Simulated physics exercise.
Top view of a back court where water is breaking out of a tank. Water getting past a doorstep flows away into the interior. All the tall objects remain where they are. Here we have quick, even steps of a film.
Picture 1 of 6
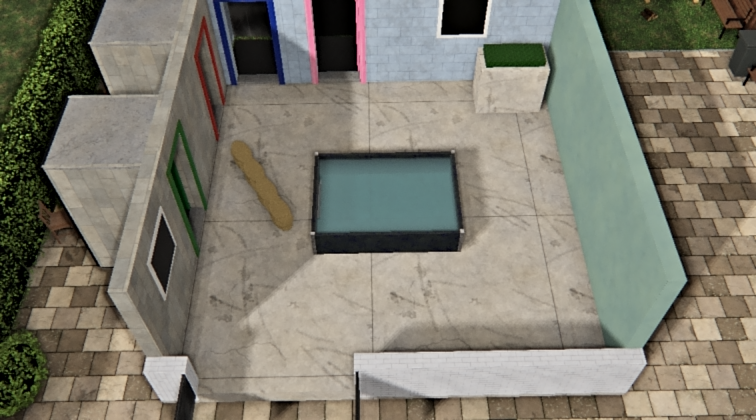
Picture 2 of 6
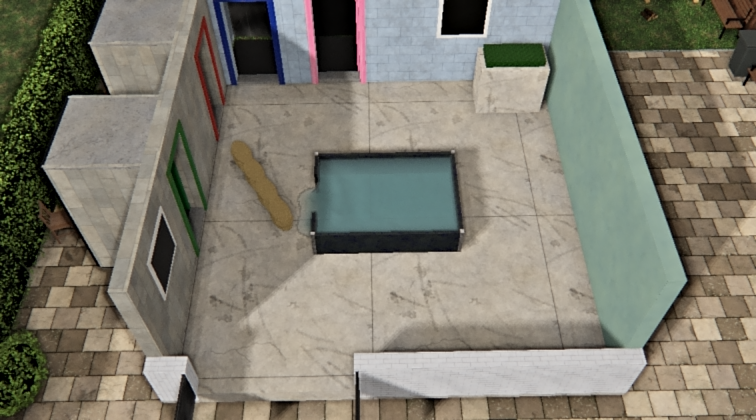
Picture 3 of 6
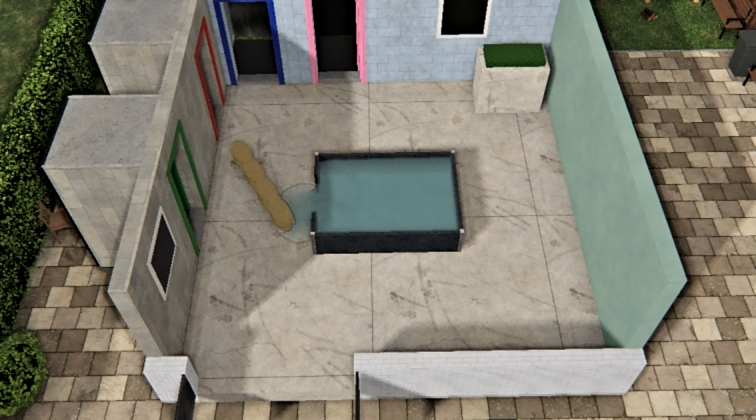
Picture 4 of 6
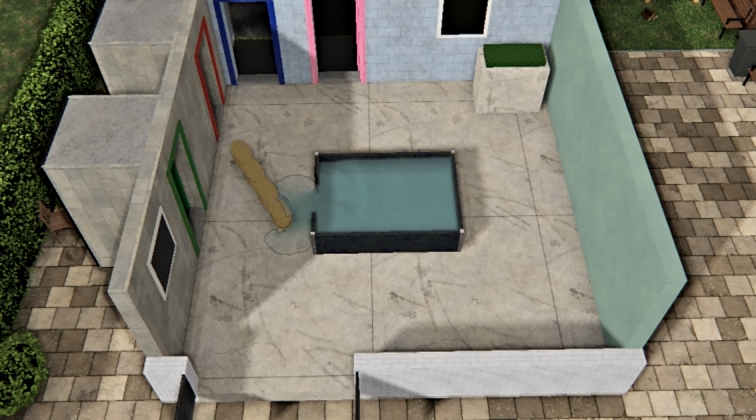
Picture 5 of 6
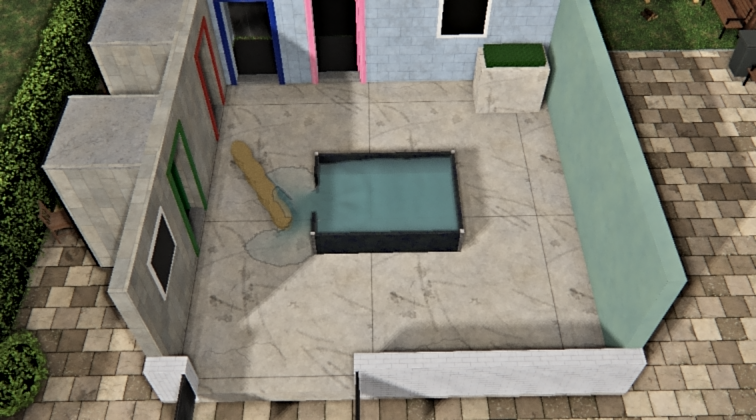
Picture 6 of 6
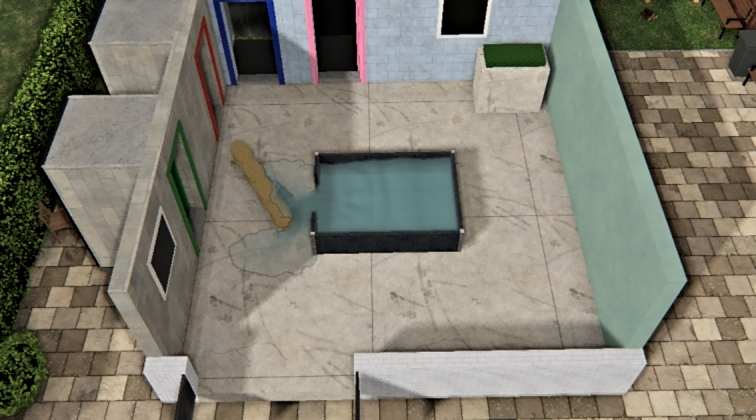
A tank sits still in a court, then water pours out leftward and spreads around a tan barrier.
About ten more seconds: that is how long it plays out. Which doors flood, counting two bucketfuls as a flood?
As I see it, the red door lets too much in there, the green door lets in little enough there, the blue door lets too much in there, the pink door lets in little enough there.
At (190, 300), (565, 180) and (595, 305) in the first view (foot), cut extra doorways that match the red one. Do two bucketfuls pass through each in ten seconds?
Well, the first breaks the limit, the next remains within bounds, and the last remains within bounds.
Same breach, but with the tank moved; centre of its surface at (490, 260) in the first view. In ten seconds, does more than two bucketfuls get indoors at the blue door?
As far as I can tell, blue stays within limits.
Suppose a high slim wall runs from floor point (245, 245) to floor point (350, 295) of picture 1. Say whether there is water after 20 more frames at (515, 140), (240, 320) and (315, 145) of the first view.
Taking the points in turn, they are high and dry, high and dry and inundated.
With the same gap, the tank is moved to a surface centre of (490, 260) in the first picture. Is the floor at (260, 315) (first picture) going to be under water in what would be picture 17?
My call for that spot: Swamped.
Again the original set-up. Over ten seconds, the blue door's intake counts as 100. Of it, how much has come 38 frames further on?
About 80 per cent.
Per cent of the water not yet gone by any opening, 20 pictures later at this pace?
It comes to roughly 94 per cent.
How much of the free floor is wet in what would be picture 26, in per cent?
It comes out near 35 percent.
A moment on, water covers 15 % of the floor; the red door not reached, the green door not reached, the blue door not reached, the pink door not reached.
Next, water covers 30 % of the floor; the red door wet at the sill, nothing in, the green door wet at the sill, nothing in, the blue door under two buckets in, the pink door wet at the sill, nothing in.
Then, water covers 35 % of the floor; the red door under two buckets in, the green door wet at the sill, nothing in, the blue door over two buckets in, the pink door wet at the sill, nothing in.
Later, water covers 45 % of the floor; the red door over two buckets in, the green door wet at the sill, nothing in, the blue door far over two buckets in, the pink door under two buckets in.
In the end, water covers 60 % of the floor; the red door far over two buckets in, the green door wet at the sill, nothing in, the blue door far over two buckets in, the pink door under two buckets in.
